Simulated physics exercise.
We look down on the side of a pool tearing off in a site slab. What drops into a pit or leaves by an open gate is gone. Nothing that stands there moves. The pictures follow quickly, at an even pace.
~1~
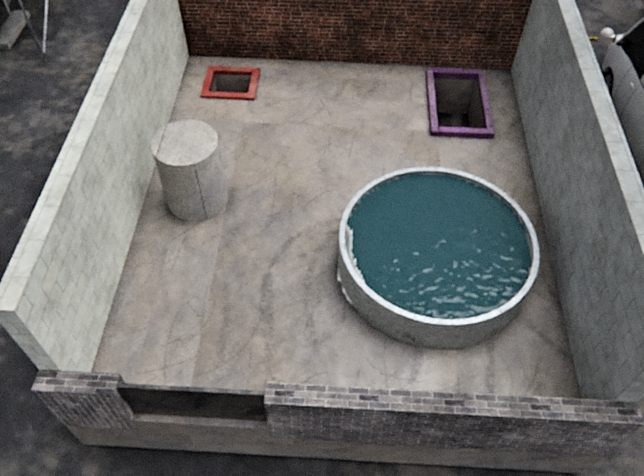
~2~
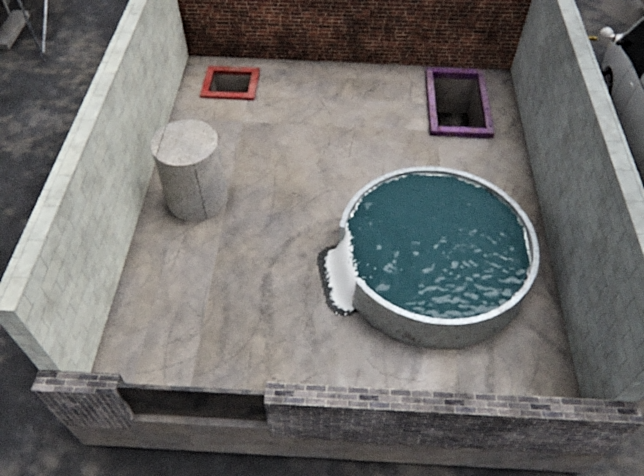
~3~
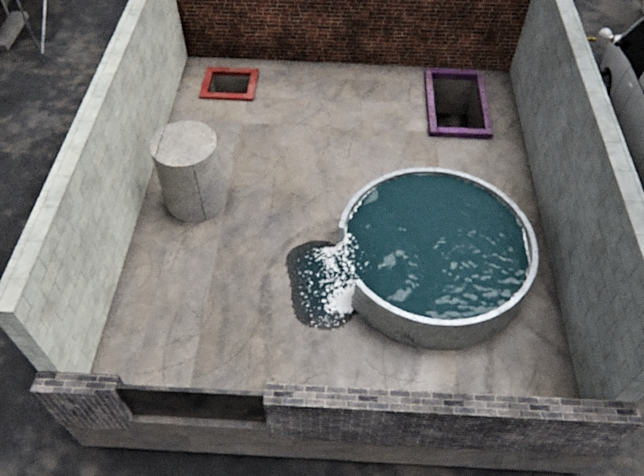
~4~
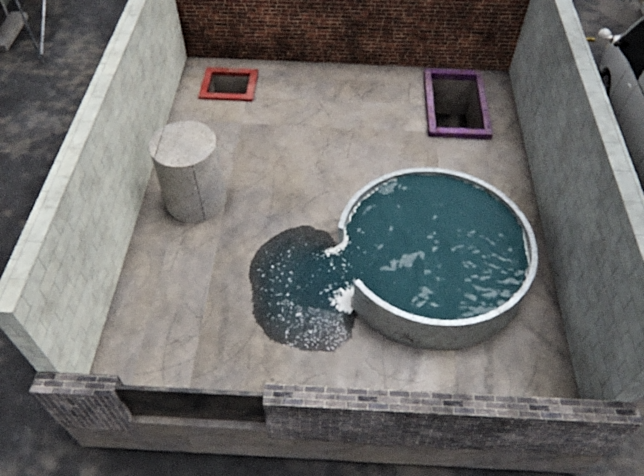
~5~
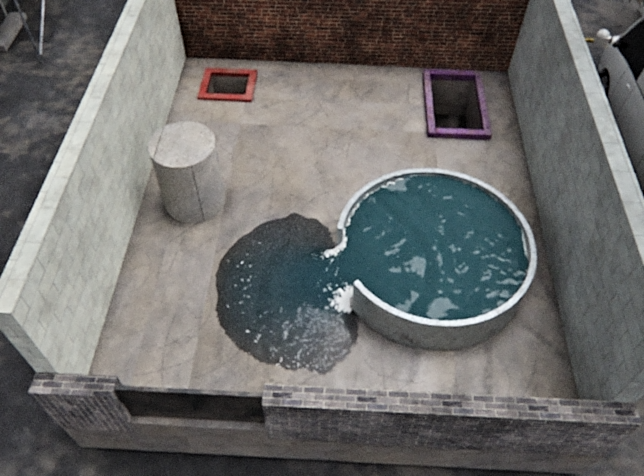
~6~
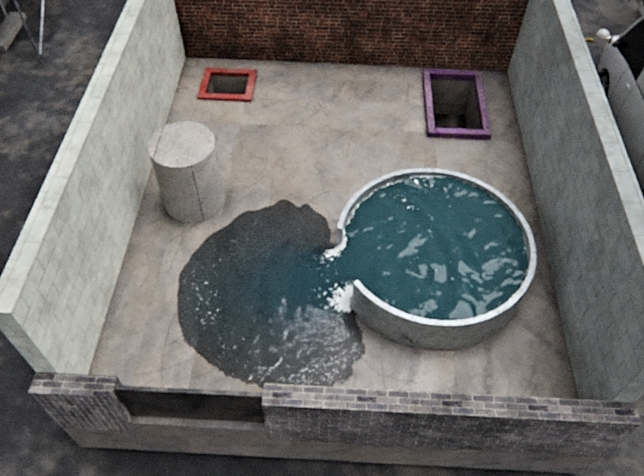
Walled concrete slab seen from above, with the left side of a round pool breaking open and water spreading left across the floor.
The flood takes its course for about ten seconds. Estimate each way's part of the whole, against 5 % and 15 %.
One by one: The gate takes under 5 %; the purple pit takes under 5 %; the red pit takes under 5 %.
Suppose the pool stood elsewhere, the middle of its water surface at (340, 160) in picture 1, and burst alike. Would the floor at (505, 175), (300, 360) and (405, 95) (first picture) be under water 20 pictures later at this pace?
In that order: Free of water, under water, clear.
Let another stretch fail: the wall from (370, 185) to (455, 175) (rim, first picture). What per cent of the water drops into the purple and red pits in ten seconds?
Parts in a hundred: Purple 6, red 10.
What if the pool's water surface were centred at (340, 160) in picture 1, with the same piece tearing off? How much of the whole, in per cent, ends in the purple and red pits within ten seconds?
Roughly, in per cent: Purple 0, red 6.
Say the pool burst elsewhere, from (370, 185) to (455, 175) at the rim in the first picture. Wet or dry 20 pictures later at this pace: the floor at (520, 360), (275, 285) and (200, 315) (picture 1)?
One after the other: Not flooded, no water, dry.
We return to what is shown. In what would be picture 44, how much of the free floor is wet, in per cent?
I make it 70 per cent.
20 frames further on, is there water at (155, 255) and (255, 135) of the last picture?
In that order: Flooded, covered.
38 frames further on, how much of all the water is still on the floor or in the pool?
Near 100 in a hundred.
A moment on, water covers 30 % of the floor; the gate 0 %, the purple pit 0 %, the red pit 0 %.
Next, water covers 30 % of the floor; the gate 0 %, the purple pit 0 %, the red pit 0 %.
Then, water covers 45 % of the floor; the gate 0 %, the purple pit 0 %, the red pit 0 %.
Later, water covers 70 % of the floor; the gate 0 %, the purple pit 0 %, the red pit 1 %.
In the end, water covers 95 % of the floor; the gate 0 %, the purple pit 0 %, the red pit 1 %.
